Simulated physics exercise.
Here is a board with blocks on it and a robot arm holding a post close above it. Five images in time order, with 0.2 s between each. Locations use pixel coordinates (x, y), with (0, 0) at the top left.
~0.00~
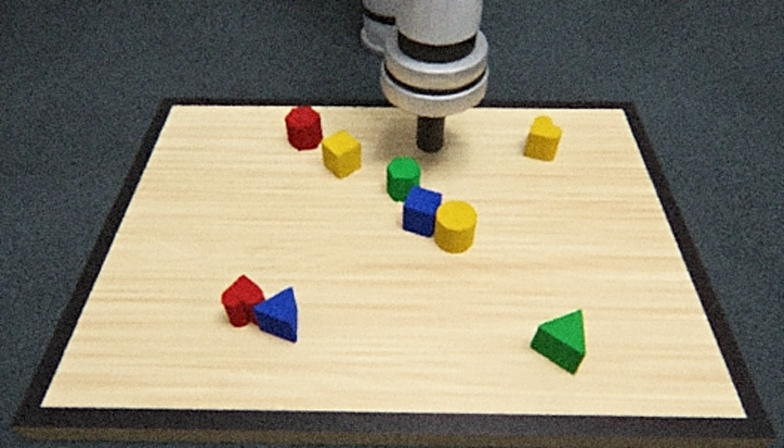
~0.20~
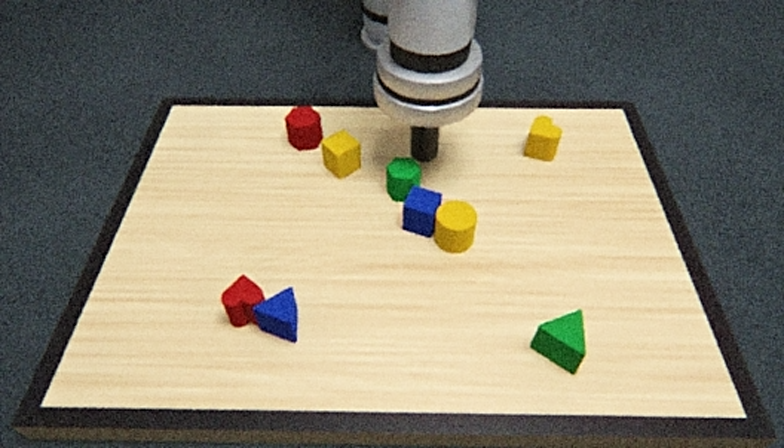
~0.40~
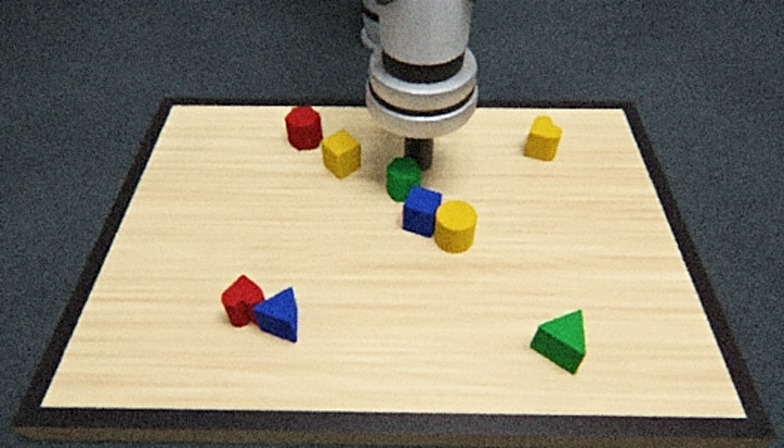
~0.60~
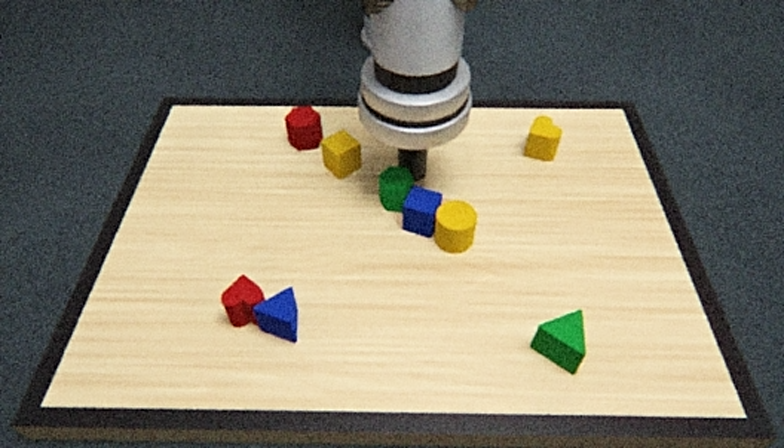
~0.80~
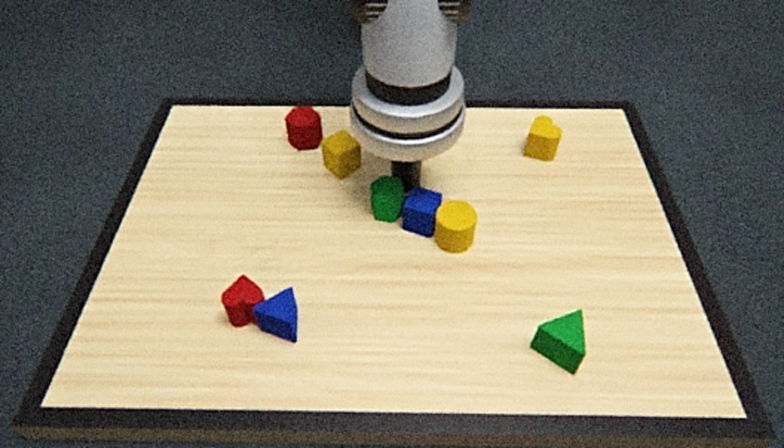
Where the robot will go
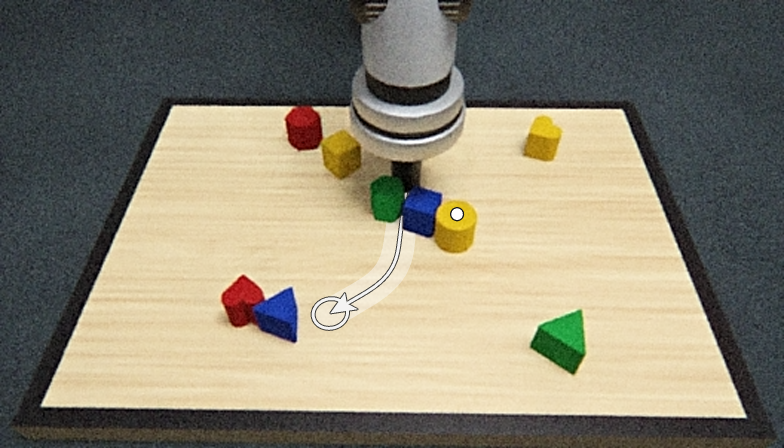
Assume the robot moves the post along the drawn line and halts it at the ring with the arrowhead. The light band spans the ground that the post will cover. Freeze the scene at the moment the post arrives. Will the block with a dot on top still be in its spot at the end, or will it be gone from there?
It gets moved.
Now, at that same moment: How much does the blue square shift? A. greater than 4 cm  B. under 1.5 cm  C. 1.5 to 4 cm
A: Greater than 4 cm.
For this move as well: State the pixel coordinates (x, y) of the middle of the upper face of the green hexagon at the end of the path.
Roughly at (368, 207).
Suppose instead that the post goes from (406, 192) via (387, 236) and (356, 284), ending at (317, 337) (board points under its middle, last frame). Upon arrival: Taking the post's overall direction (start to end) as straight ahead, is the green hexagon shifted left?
My answer is no.
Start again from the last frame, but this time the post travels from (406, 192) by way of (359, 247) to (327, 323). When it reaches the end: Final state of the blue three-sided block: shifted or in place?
The blue three-sided block does not move.
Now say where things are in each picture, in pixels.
Post tip (430, 144); block tops, blue three-sided block (278, 304); green hexagon (404, 167); blue square (423, 199); yellow round block (457, 214), in the first picture.
Post (424, 153); blocks unchanged, in the second picture.
Post (418, 163); blocks unchanged, in the third picture.
Post (412, 173); green hexagon (396, 176), in the fourth picture.
Post (406, 183); blue three-sided block (278, 304); green hexagon (387, 186); blue square (423, 199); yellow round block (457, 214), in the fifth picture.
Path on the board, from (406, 192) via (400, 234) and (383, 280), ending at (330, 313); the dot is on the yellow round block.
What follows on the original path. One third of the way, post (400, 226); green hexagon (368, 207), turned 75° clockwise; blue square (430, 228), turned 45° anticlockwise; yellow round block (467, 221).
Two thirds of the way, post (382, 272); green hexagon (368, 207), turned 75° clockwise; blue square (432, 239), turned 90° anticlockwise; yellow round block (467, 221).
At the end, post (329, 305); blue three-sided block in place; green hexagon (368, 207), turned 75° clockwise; blue square (432, 239), turned 90° anticlockwise; yellow round block (467, 221).
